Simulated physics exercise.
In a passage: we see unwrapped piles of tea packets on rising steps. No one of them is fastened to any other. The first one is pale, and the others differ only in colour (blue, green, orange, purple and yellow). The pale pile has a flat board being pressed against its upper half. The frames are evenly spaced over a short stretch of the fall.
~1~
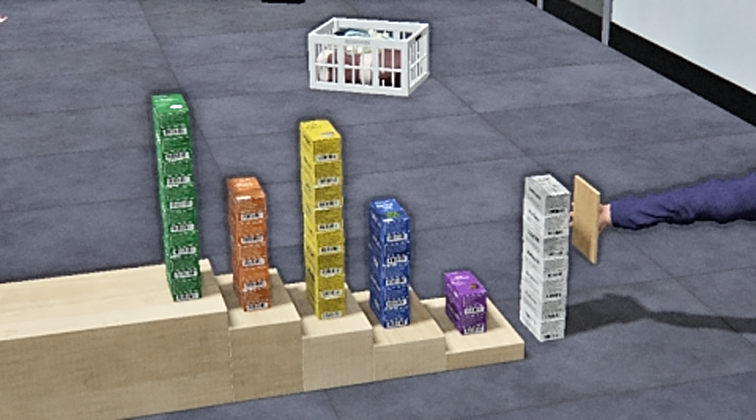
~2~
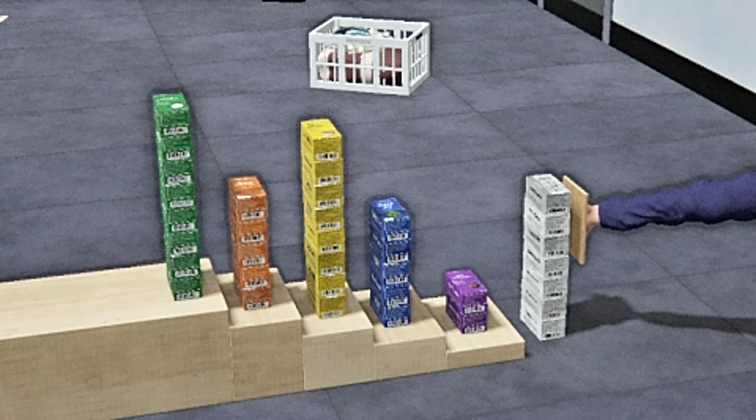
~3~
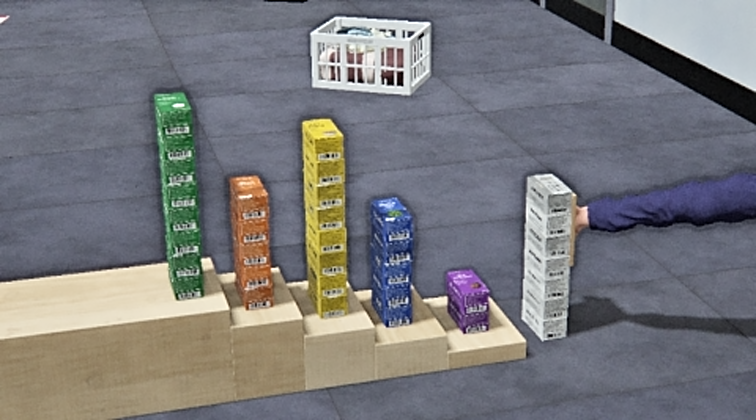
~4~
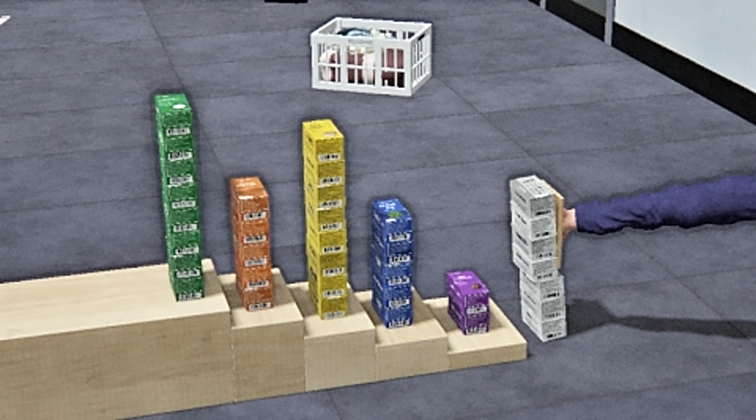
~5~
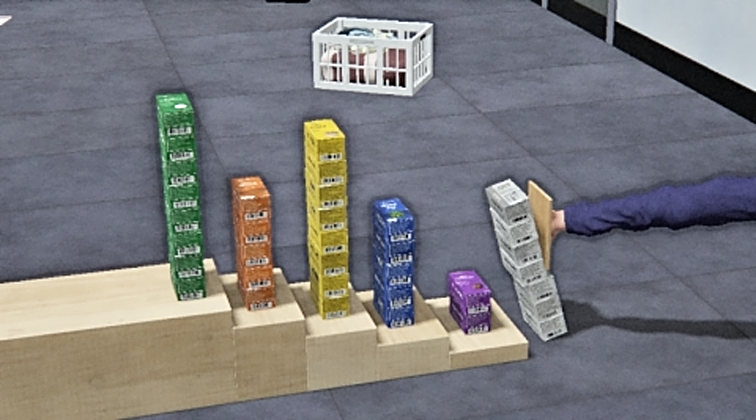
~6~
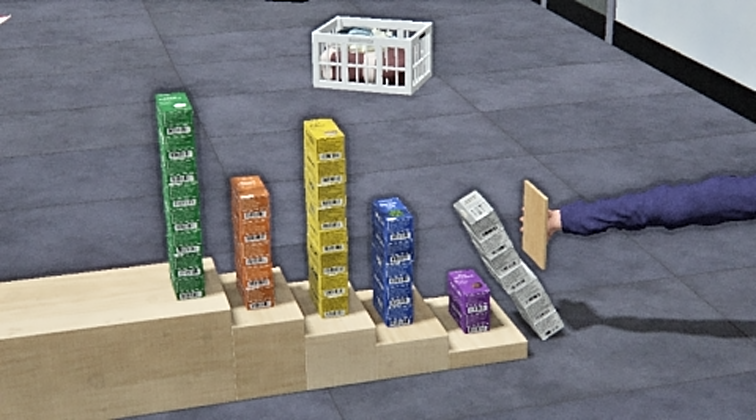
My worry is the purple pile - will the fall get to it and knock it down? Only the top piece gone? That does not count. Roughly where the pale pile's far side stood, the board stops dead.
No, it is left standing.
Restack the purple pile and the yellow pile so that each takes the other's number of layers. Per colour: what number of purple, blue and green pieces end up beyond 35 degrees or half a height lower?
Pieces down at the end - purple: 8, blue: 5, green: 0.
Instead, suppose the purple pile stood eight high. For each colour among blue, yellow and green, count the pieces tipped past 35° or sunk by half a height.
Blue 5, yellow 8, green 8.
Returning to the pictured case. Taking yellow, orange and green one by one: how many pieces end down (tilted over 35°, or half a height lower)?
The tally reads yellow 0, then orange 0, then green 0.
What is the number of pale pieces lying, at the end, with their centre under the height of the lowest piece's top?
Tally at the end: 1.
Shortly afterwards, 7 of the pale pile down; none of the 2 purple packets down (0 of 28 in all colours); top purple packet unmoved.
Next, 7 of the pale pile down; none of the 2 purple packets down (0 of 28 in all colours); top purple packet a little from its place.
Some moments later, 7 of the pale pile down; none of the 2 purple packets down (0 of 28 in all colours); top purple packet tilted a little; top blue packet a little from its place.
In the end, 7 of the pale pile down; none of the 2 purple packets down (0 of 28 in all colours); top purple packet tilted clearly; top blue packet a little from its place. From the last view, middles, top purple packet near (456, 292), top blue packet near (390, 220).
